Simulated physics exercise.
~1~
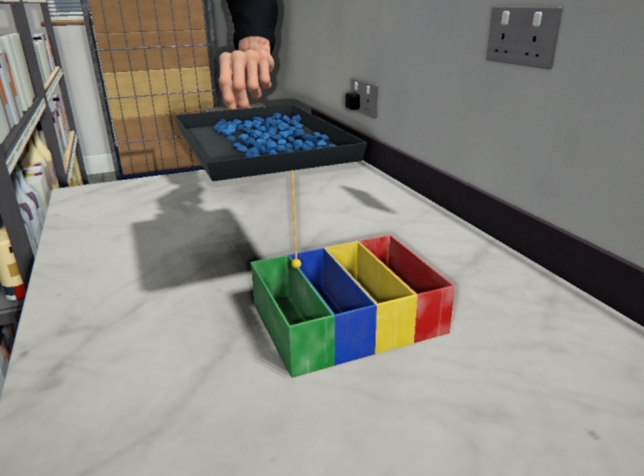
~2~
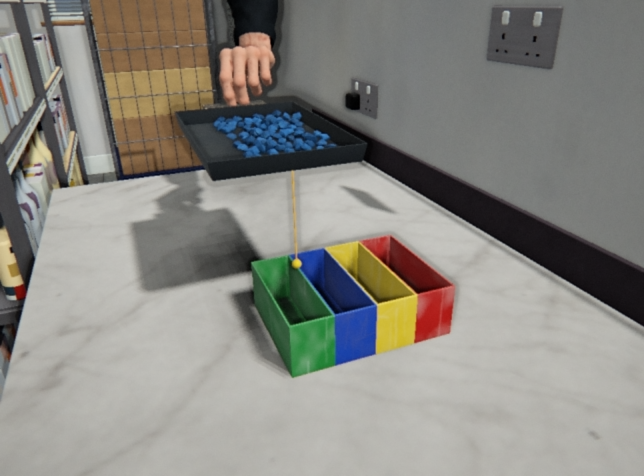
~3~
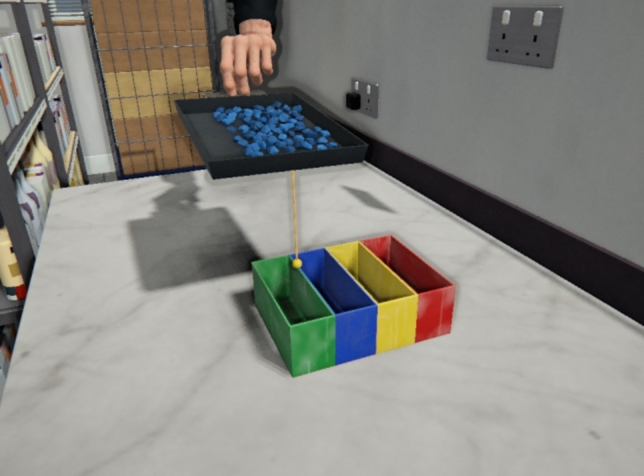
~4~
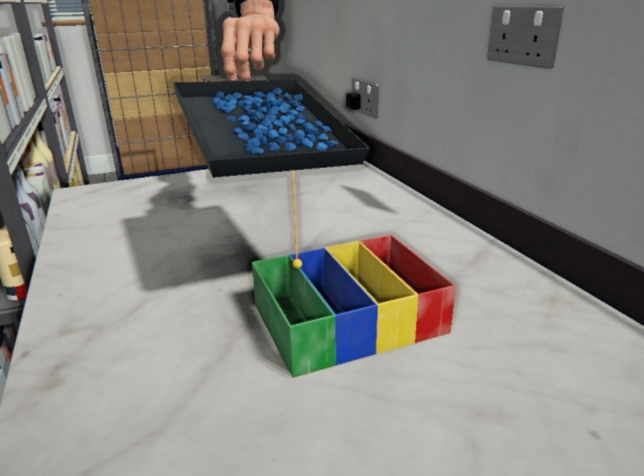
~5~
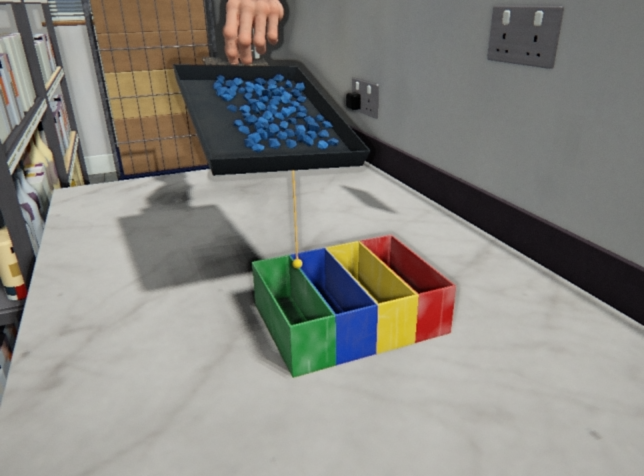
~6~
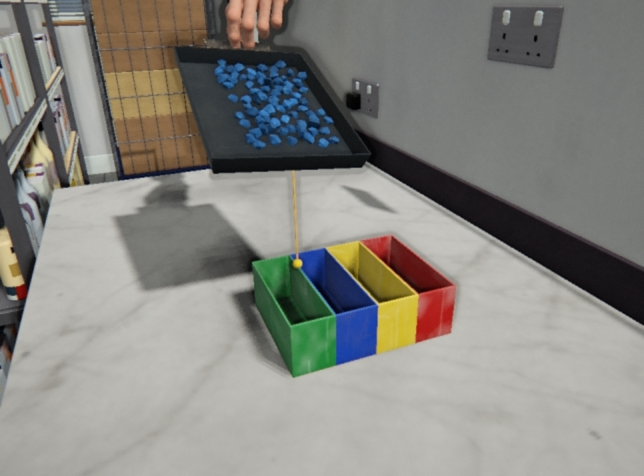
On a marble-patterned worktop, a hand steadily raises the far side of a dark tray of small blue stones above a box with green, blue, yellow and red cells, while a yellow bead hangs still on its thread.
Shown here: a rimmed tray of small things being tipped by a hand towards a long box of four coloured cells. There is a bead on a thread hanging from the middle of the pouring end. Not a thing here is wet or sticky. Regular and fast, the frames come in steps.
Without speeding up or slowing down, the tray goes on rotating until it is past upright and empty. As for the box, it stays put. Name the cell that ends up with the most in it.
Most ends up in the yellow cell.
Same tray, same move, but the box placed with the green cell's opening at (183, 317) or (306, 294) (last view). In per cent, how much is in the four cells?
You'd get about 20 per cent first and about 100 per cent second.
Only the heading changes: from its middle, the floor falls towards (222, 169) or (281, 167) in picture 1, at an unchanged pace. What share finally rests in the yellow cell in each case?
Lab note: Try 1 = 0 %, try 2 = 10 %.
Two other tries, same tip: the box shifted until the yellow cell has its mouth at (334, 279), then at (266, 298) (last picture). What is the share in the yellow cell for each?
30 and 0 %.
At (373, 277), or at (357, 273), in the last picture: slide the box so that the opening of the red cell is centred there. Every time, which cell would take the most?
The red one, then red.
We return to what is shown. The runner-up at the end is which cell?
That's the blue cell.
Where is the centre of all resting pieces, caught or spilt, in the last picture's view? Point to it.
Near (372, 323).
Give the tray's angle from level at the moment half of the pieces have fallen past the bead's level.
That would be about 95 degrees from level.
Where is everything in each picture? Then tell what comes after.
The first picture shows corners of the pouring end near (210, 161) and (362, 142), level; middle of the load near (271, 134), aquarium stones; bead on its thread near (296, 264); green cell near (312, 342); blue cell near (355, 330); yellow cell near (396, 320); red cell near (434, 310).
The second picture shows corners of the pouring end near (211, 161) and (363, 143), level; middle of the load near (271, 132).
The third picture shows corners of the pouring end near (212, 160) and (364, 144), tipped barely, lowest at the right corner; middle of the load near (272, 126).
The fourth picture shows corners of the pouring end near (213, 158) and (365, 147), tipped a little, lowest at the right corner; middle of the load near (272, 117).
The fifth picture shows corners of the pouring end near (214, 157) and (366, 149), tipped clearly, lowest at the right corner; middle of the load near (273, 108).
The sixth picture shows corners of the pouring end near (215, 156) and (367, 152), tipped clearly, lowest at the right corner; middle of the load near (274, 99); green cell near (314, 342); blue cell near (357, 330); yellow cell near (397, 320); red cell near (435, 310).
Shortly afterwards, tray tipped steeply; all but a few on the tray; a little falling or outside the box.
Next, tray tipped past a quarter turn; near a third on the tray; near a quarter in the yellow cell; a little in the blue cell; a little in the red cell; only a few in the green cell; near a quarter falling or outside the box.
Some moments later, tray tipped past a quarter turn; near half in the yellow cell; near a third in the blue cell; a little in the red cell; only a few in the green cell; a little falling or outside the box.
In the end, tray tipped past a quarter turn; near half in the yellow cell; near a third in the blue cell; a little in the red cell; only a few in the green cell; a little outside the box.
